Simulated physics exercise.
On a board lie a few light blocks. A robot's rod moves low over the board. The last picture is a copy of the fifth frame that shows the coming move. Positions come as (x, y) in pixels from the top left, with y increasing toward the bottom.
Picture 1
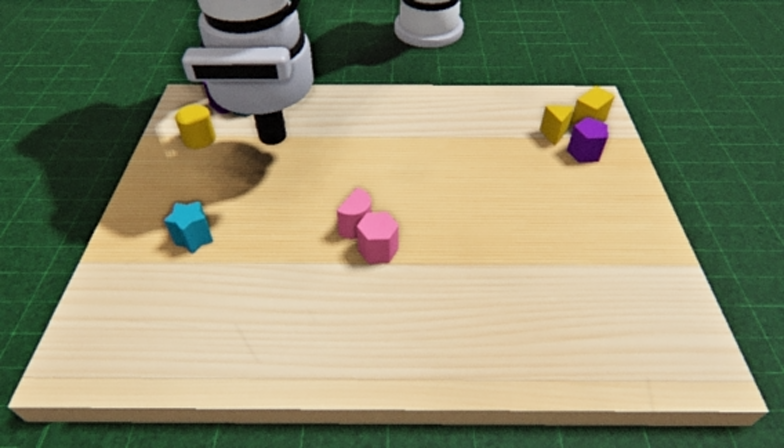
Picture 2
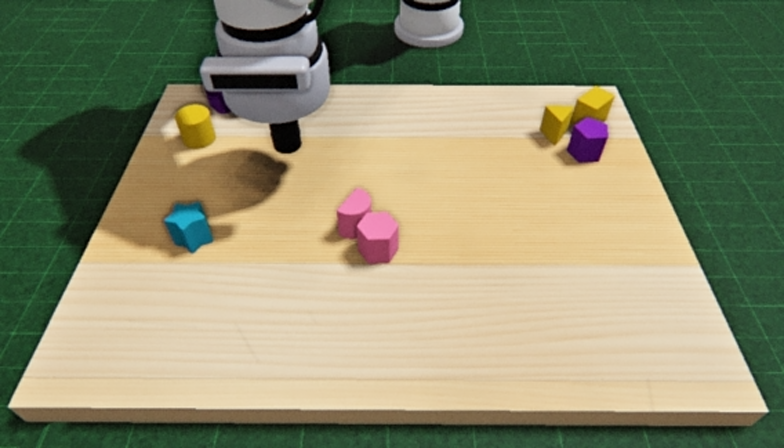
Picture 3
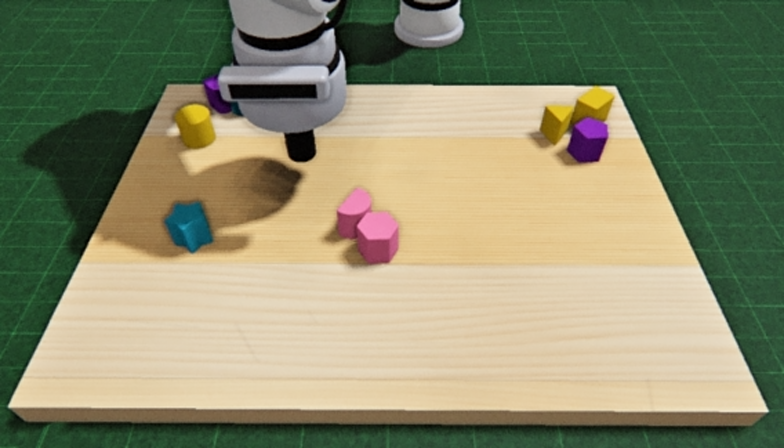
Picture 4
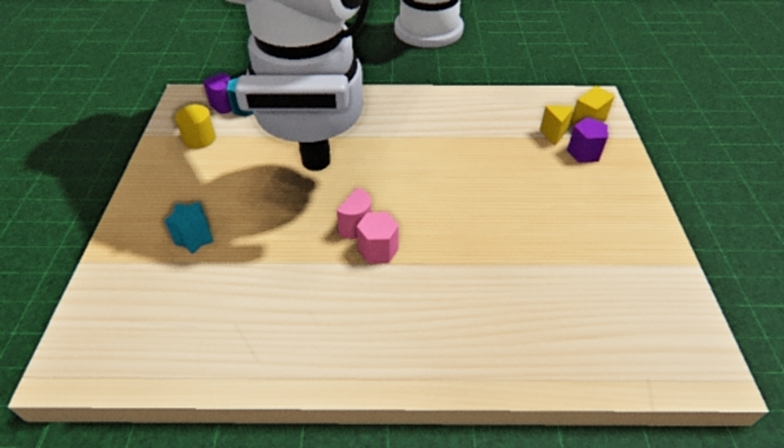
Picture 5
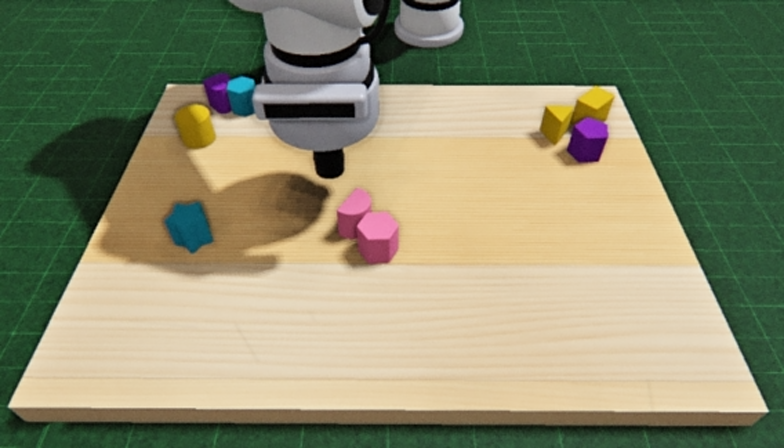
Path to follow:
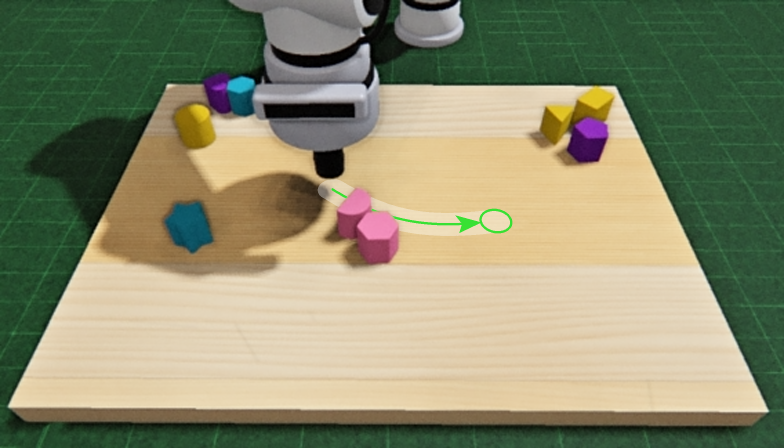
A white robot arm moved its dark rod slowly to the right and slightly toward the viewer over a wooden board, nearing two pink blocks, while all the scattered colored blocks stayed still.
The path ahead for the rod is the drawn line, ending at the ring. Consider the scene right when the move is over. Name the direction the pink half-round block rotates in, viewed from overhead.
From above, it turns clockwise.
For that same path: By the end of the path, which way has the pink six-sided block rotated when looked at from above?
Its spin: Anticlockwise.
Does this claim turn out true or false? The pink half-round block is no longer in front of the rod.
True.
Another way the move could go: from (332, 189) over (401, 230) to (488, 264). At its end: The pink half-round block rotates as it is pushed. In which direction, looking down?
From the top: Clockwise.
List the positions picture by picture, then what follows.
In the first frame, tip of the rod (273, 138), middles of tops, pink half-round block (356, 202), pink six-sided block (378, 225).
In the second frame, rod (288, 146), nothing pushed.
In the third frame, rod (302, 155), nothing pushed.
In the fourth frame, rod (317, 163), nothing pushed.
In the fifth frame, rod (330, 171), pink half-round block (356, 202), pink six-sided block (378, 225).
The line goes from (332, 189) via (379, 213) and (436, 224), ending at (496, 221).
The first path, step by step. One third of the way, rod (380, 195); pink half-round block (367, 206), turned 75° clockwise; pink six-sided block (377, 230), turned 15° anticlockwise.
Two thirds of the way, rod (440, 205); pink half-round block (369, 206), turned 90° clockwise; pink six-sided block (376, 231), turned 20° anticlockwise.
At the end, rod (500, 202); pink half-round block (369, 206), turned 90° clockwise; pink six-sided block (376, 231), turned 20° anticlockwise.
